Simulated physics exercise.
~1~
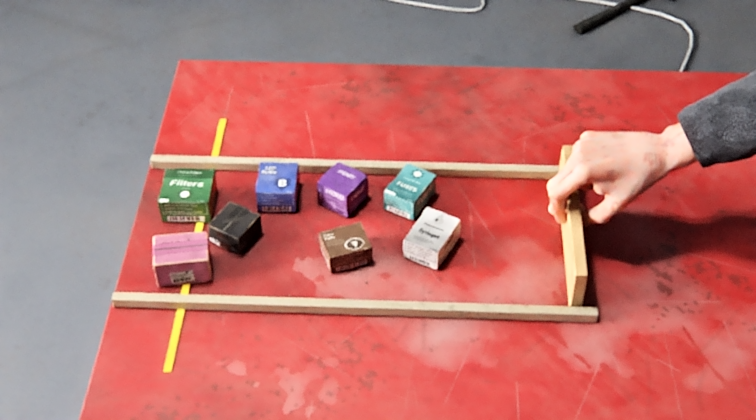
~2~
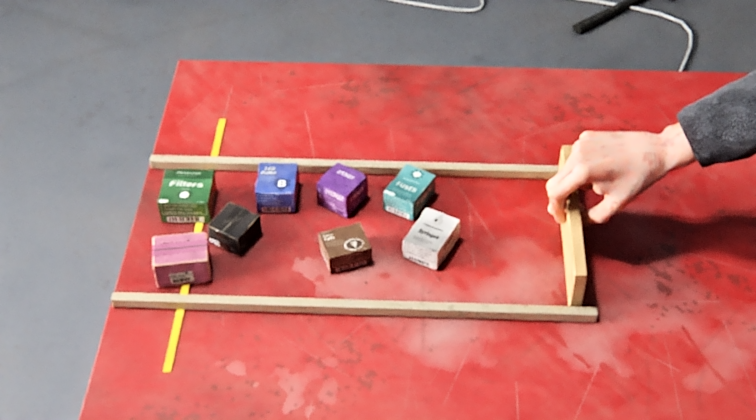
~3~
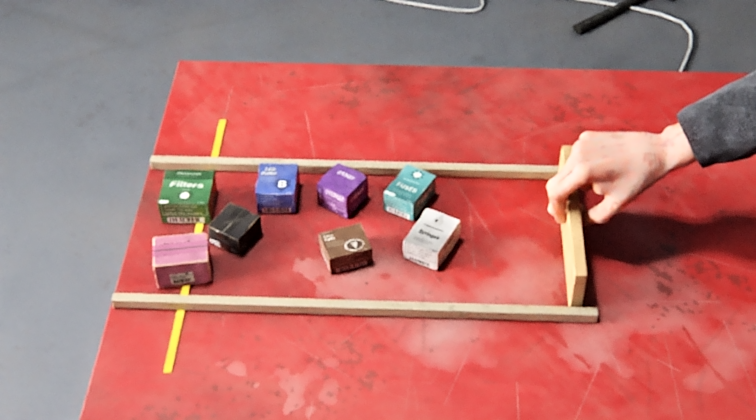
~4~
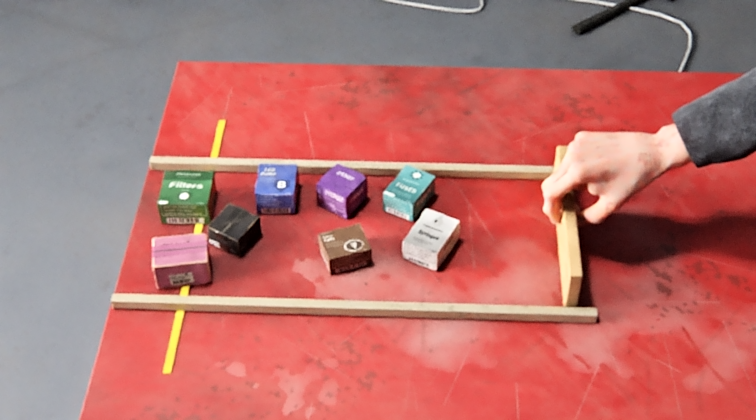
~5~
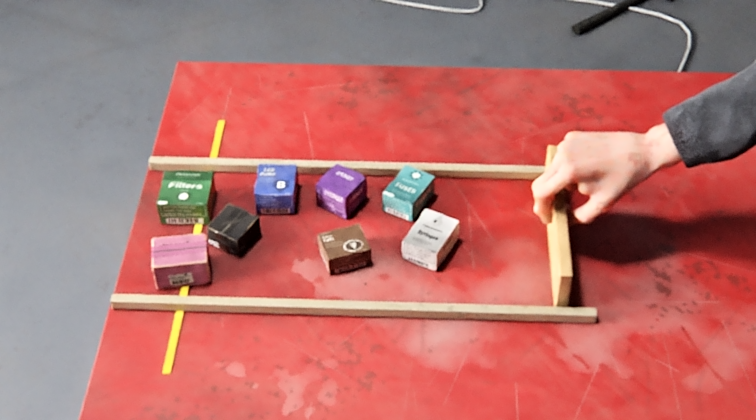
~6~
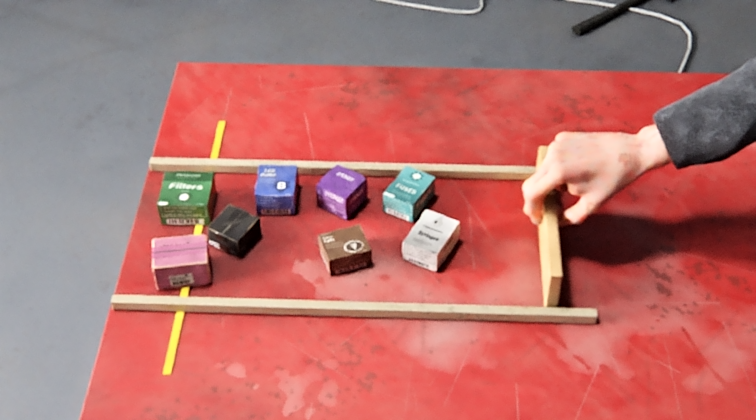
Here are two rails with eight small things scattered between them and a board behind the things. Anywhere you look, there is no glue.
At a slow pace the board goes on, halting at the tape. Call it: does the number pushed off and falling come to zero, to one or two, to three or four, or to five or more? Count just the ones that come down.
It comes to three or four.
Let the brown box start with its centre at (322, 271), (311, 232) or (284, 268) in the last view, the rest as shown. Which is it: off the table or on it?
In turn it survives; remains up; holds on.
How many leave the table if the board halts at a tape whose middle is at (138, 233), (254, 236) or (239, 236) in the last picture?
Tallies in the order asked: 8, 1, 1.
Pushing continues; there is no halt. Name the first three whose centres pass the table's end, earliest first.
Green box, black box, blue box.
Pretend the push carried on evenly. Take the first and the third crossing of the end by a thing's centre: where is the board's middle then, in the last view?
First: Around (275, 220). Next: Around (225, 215).
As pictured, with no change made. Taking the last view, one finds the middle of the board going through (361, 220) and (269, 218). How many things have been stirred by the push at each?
So 5, and at the other place 8.
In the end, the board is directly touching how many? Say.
Well, it touches 2.
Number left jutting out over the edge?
The count is 2.
Early on, none off yet; green box at rest near (188, 198); pink box at rest near (182, 262); black box at rest near (234, 231).
A while later, none off yet; green box moving near (176, 196); pink box at rest near (182, 262); black box travelled about its own width near (209, 229).
Finally, the number that fall off is three or four; lost, blue box, black box, pink box and green box.
